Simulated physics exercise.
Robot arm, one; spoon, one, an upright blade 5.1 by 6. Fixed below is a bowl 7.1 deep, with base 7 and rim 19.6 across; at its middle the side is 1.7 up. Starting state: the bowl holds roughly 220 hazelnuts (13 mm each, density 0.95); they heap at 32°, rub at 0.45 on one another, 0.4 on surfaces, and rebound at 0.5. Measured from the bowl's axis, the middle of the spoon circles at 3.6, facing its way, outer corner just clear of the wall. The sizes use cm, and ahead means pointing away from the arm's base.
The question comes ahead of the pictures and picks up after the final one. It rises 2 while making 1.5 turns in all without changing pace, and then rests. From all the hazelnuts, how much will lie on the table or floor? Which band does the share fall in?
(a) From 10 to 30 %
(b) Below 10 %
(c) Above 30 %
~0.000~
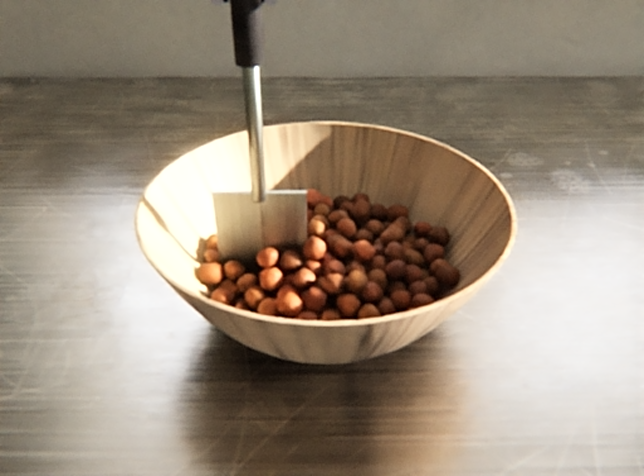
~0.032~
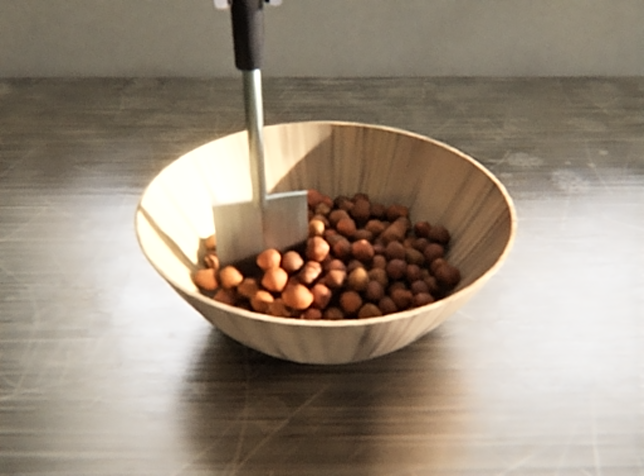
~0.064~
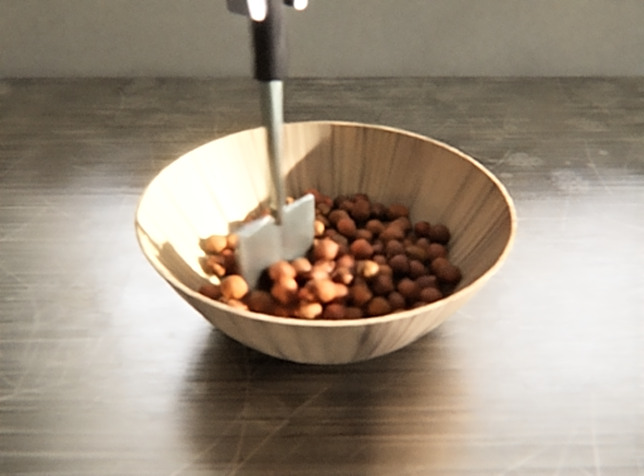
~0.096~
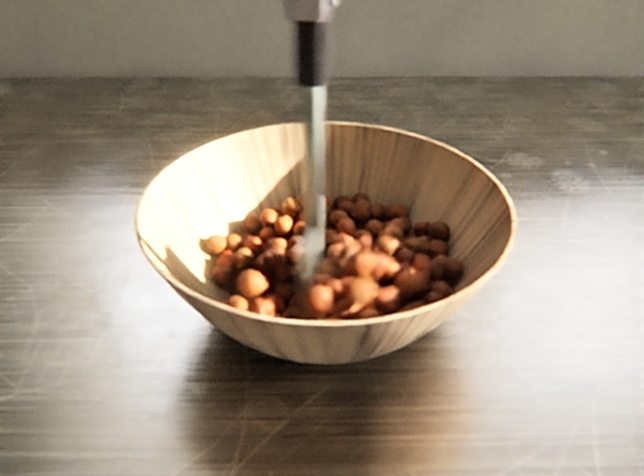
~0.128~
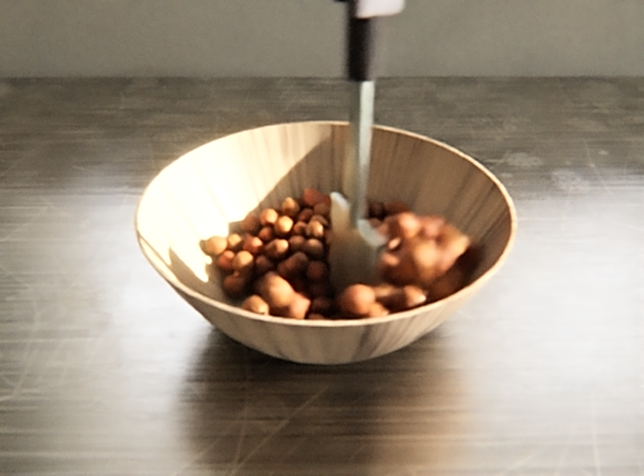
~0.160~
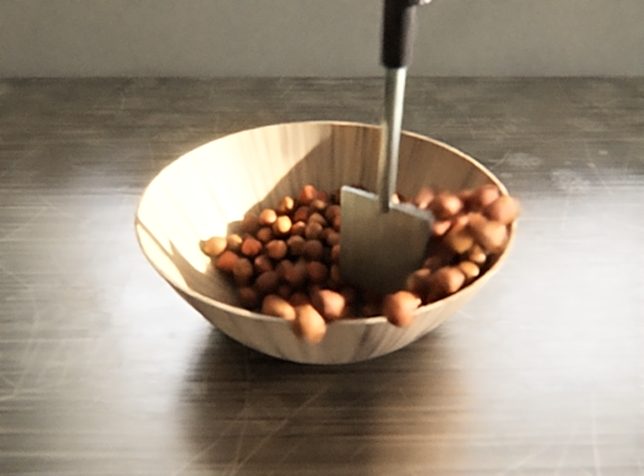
a.
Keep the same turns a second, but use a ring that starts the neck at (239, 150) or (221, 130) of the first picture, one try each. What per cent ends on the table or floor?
I'd guess some 25 and 0 percent.
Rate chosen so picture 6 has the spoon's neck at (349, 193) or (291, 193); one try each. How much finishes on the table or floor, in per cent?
About 5 and 0 %.
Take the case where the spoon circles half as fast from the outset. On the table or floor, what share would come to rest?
0 %.
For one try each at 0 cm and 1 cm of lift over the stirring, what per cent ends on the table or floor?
Some 30 and some 25 per cent.
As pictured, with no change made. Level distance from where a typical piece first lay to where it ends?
Level distance: About 8 cm.
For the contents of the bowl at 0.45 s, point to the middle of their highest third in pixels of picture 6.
The centre is roughly (248, 271).
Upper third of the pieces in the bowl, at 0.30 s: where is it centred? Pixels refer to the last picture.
The upper third is centred close to (281, 162).
After 0.30 s, 295° round, highest piece 11 above the table; 189 in the bowl, 6 on the table or floor, 25 in flight or on the tool.
After 0.45 s, 85° round, highest piece 10 above the table; 174 in the bowl, 31 on the table or floor, 15 in flight or on the tool.
After 0.72 s, 180° round, highest piece 5 above the table; 171 in the bowl, 49 on the table or floor.
After 1.42 s, 180° round, highest piece 5 above the table; 171 in the bowl, 49 on the table or floor.
In the end, 171 in the bowl, 49 on the table or floor. That is 22 % on the table or floor.
